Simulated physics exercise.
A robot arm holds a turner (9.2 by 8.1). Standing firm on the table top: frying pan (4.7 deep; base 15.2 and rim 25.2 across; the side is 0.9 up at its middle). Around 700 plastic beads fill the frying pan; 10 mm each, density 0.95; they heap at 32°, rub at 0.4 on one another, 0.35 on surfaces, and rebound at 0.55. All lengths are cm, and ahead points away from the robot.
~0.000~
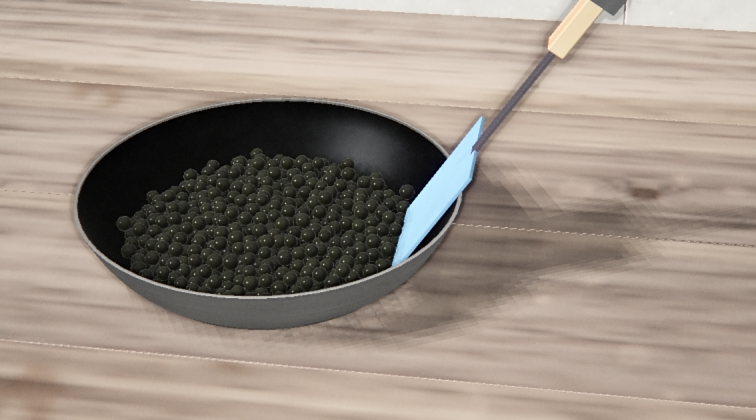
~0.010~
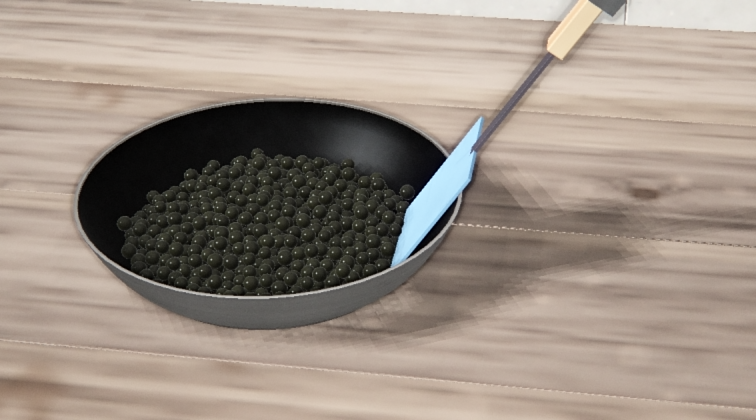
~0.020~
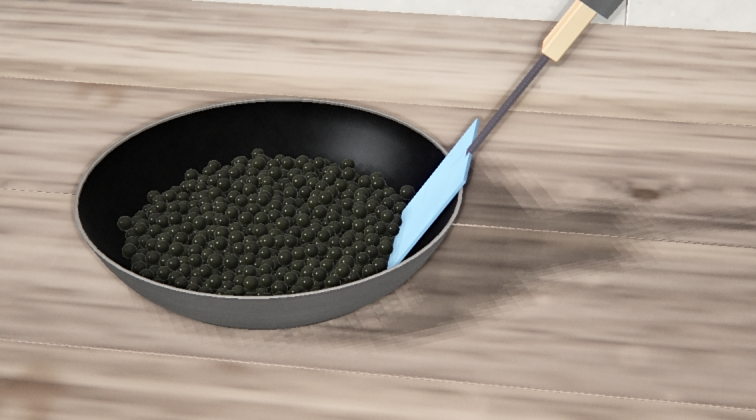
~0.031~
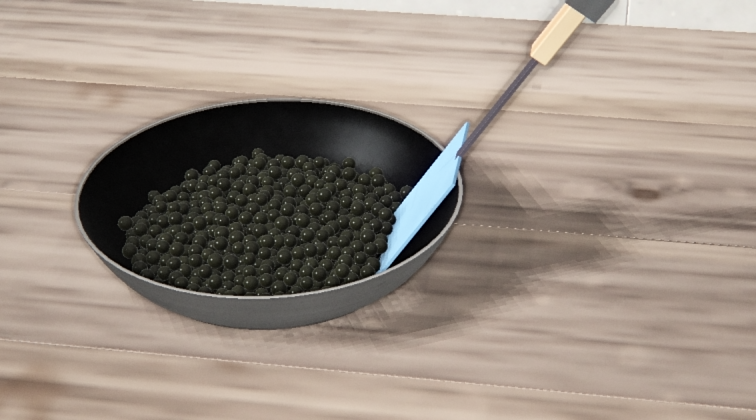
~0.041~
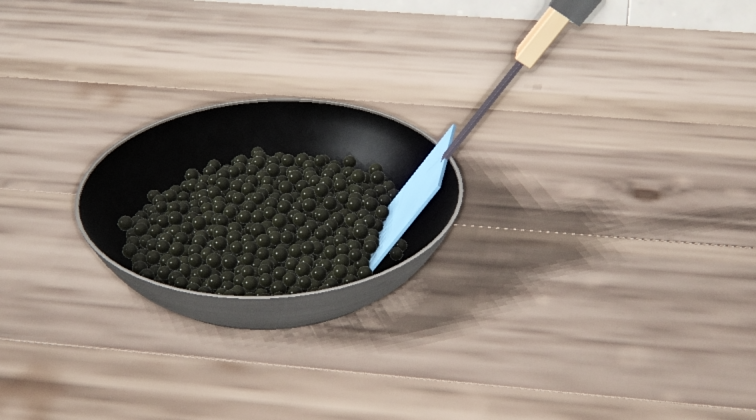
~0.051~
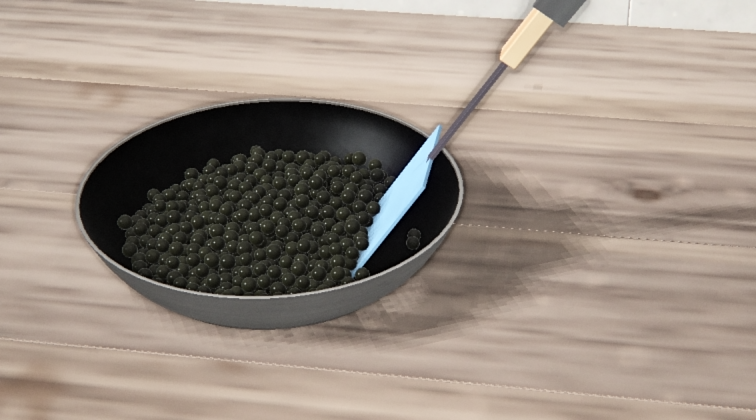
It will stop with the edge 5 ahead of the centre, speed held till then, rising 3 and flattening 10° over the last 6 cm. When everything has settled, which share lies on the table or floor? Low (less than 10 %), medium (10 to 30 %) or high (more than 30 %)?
On the table or floor the share is low, less than 10 %.
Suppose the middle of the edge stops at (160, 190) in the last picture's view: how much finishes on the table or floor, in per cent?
Some 15 per cent.
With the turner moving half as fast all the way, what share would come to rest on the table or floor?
In that case some 0 per cent.
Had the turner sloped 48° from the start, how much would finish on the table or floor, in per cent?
Then about 5 per cent.
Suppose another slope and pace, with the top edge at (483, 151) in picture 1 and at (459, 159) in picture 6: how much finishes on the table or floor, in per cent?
About 0 per cent.
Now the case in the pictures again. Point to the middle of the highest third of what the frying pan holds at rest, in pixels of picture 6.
Around (164, 204).
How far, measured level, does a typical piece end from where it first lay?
About 3 cm.
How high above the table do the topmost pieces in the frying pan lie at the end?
Some 5.5 cm.
By 0.09 s, sloping 57°, highest piece 8 above the table; 697 in the frying pan.
By 0.13 s, sloping 53°, highest piece 9 above the table; 697 in the frying pan.
By 0.35 s, sloping 47°, highest piece 6 above the table; 658 in the frying pan, 30 on the table or floor, 9 on the blade or in flight.
By 1.40 s, sloping 47°, highest piece 5 above the table; 658 in the frying pan, 39 on the table or floor.
Final count, 658 in the frying pan, 39 on the table or floor. That is 6 % on the table or floor.
